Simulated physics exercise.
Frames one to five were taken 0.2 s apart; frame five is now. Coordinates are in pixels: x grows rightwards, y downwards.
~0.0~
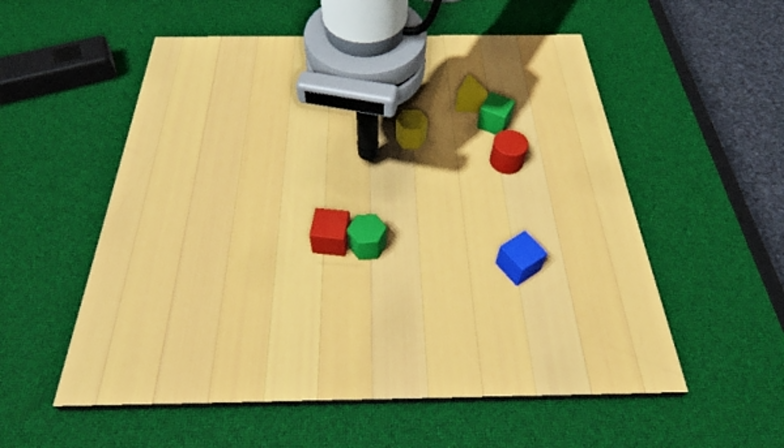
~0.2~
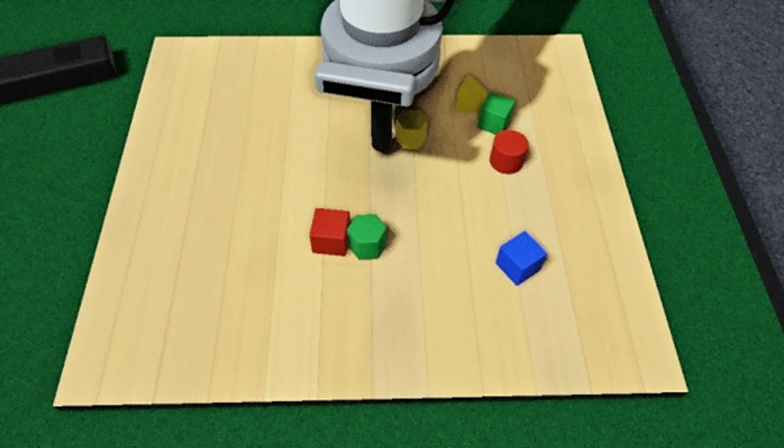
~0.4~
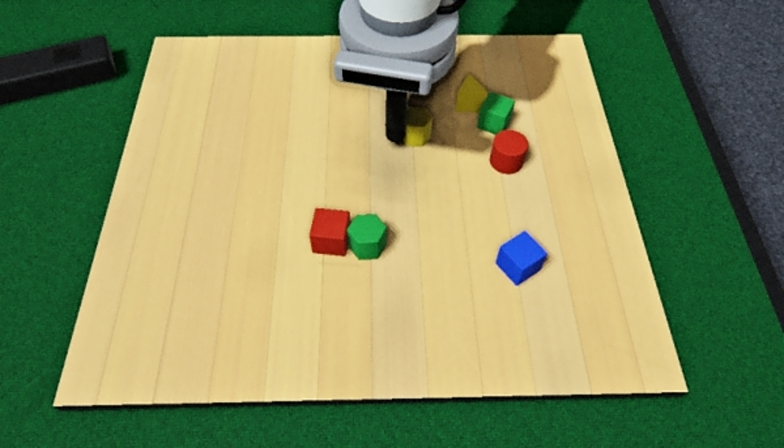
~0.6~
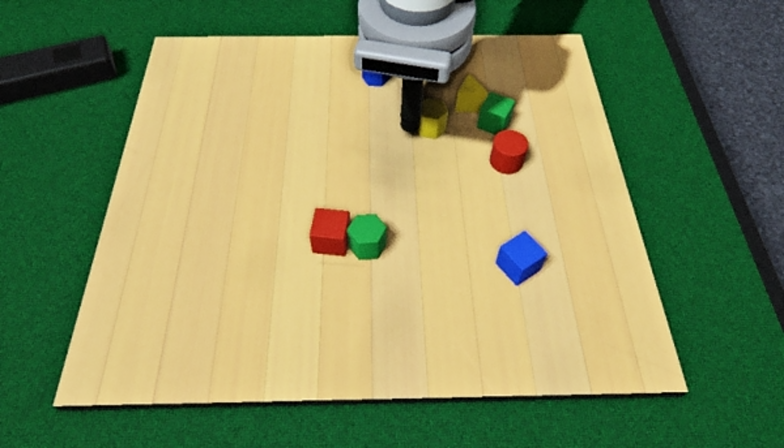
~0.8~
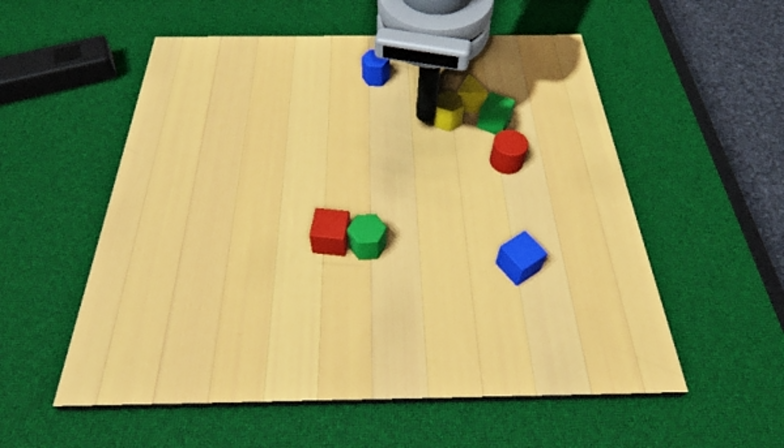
Robot arm with a black rod pushing a yellow hexagonal block up and right toward a yellow triangle on a wooden board.
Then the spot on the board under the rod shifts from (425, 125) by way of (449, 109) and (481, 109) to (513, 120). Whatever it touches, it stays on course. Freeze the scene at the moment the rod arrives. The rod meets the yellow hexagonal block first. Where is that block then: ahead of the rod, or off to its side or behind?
Still being pushed.
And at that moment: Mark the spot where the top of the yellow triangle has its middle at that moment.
My prediction: (501, 75).
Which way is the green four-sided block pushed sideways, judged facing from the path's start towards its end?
Displaced right.
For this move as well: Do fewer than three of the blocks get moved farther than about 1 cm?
No.
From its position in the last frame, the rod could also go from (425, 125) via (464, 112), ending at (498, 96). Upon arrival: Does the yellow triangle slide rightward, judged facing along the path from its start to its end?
No - that is not the case.
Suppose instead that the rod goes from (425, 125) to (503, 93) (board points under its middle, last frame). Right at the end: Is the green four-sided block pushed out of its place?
Yes, that is what happens.
On the path given first. One third of the way, rod at (451, 100); yellow hexagonal block at (473, 98), turned 30° clockwise; yellow triangle at (477, 81), turned 15° clockwise; green four-sided block at (500, 105).
Two thirds of the way, rod at (483, 101); yellow hexagonal block at (503, 102), turned 55° clockwise; yellow triangle at (500, 76), turned 25° anticlockwise; green four-sided block at (525, 117), turned 25° clockwise.
At the end, rod at (515, 111); yellow hexagonal block at (532, 115), turned 75° clockwise; yellow triangle at (501, 75), turned 30° anticlockwise; green four-sided block at (548, 134), turned 45° clockwise; red circle not moved.
